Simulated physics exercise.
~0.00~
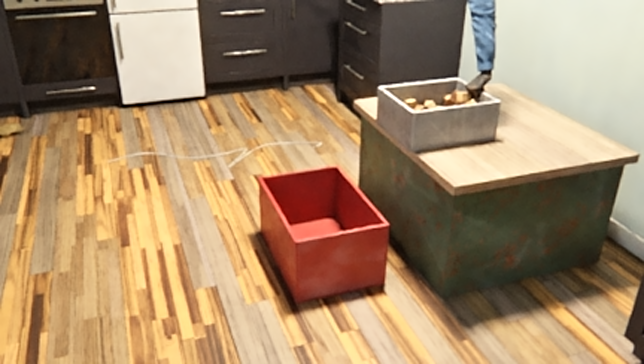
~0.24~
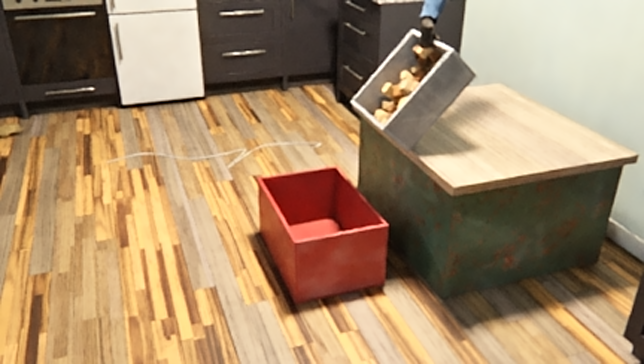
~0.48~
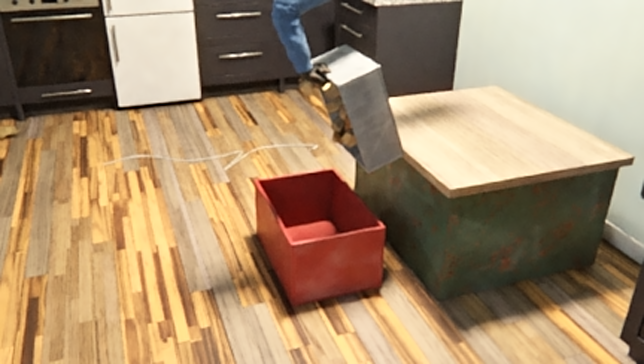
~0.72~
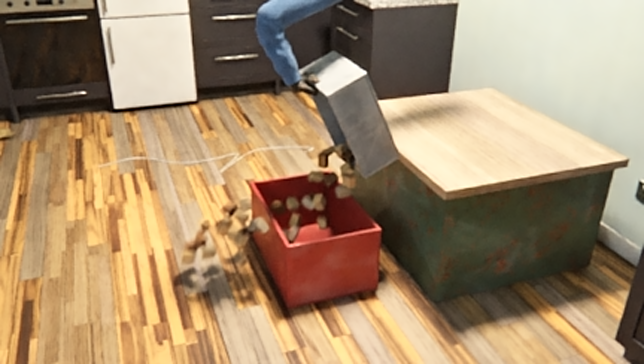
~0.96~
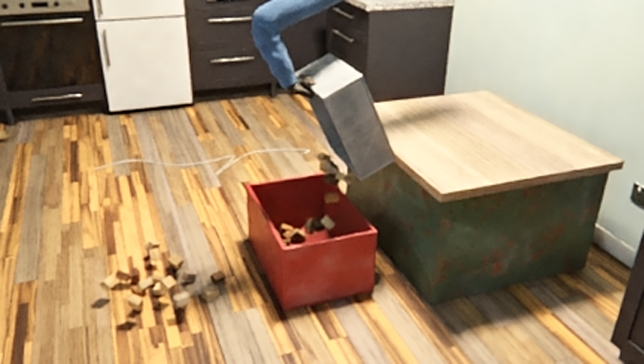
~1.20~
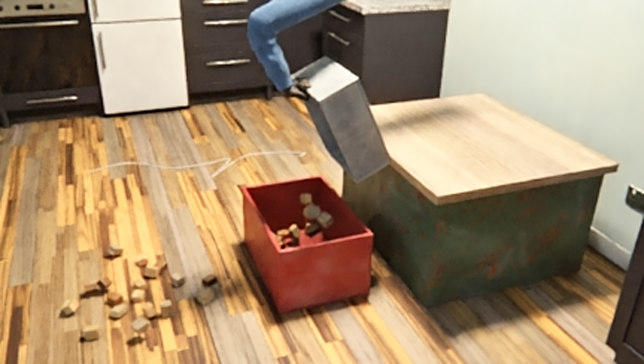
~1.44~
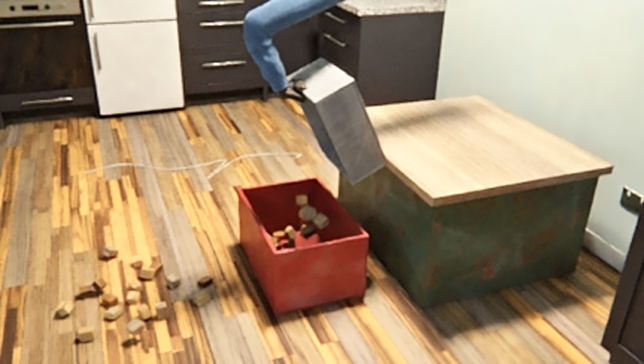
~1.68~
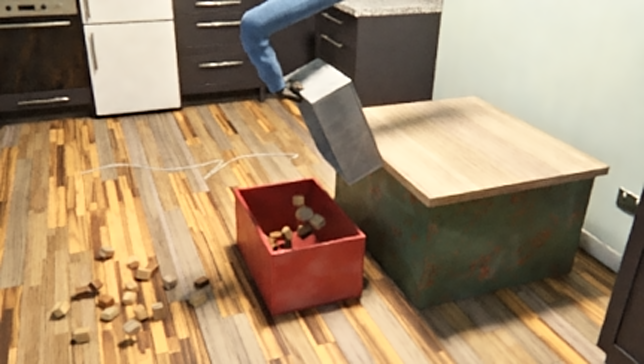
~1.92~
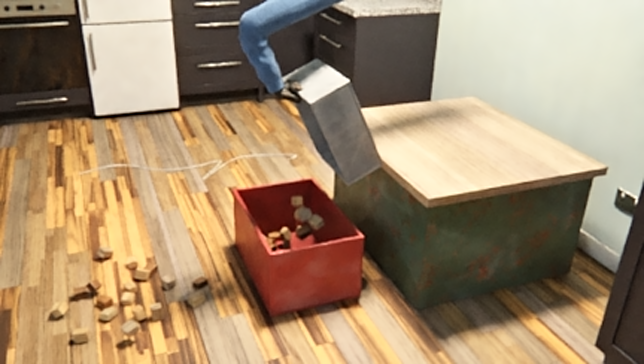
A grey crate of small wooden blocks rests on the wood-topped green bench at the right of a kitchen with a striped wooden floor, seen from above at an angle. An open red bin stands on the floor just left of the bench, with dark cabinets and a white appliance behind. A blue arm with a dark gripper lifts and tips the crate leftward over the bench's edge. The blocks pour out, some dropping into the bin and others flying past it. Those scatter across the floor to the left and settle, while more lie inside the bin and the arm holds the crate steeply tipped.
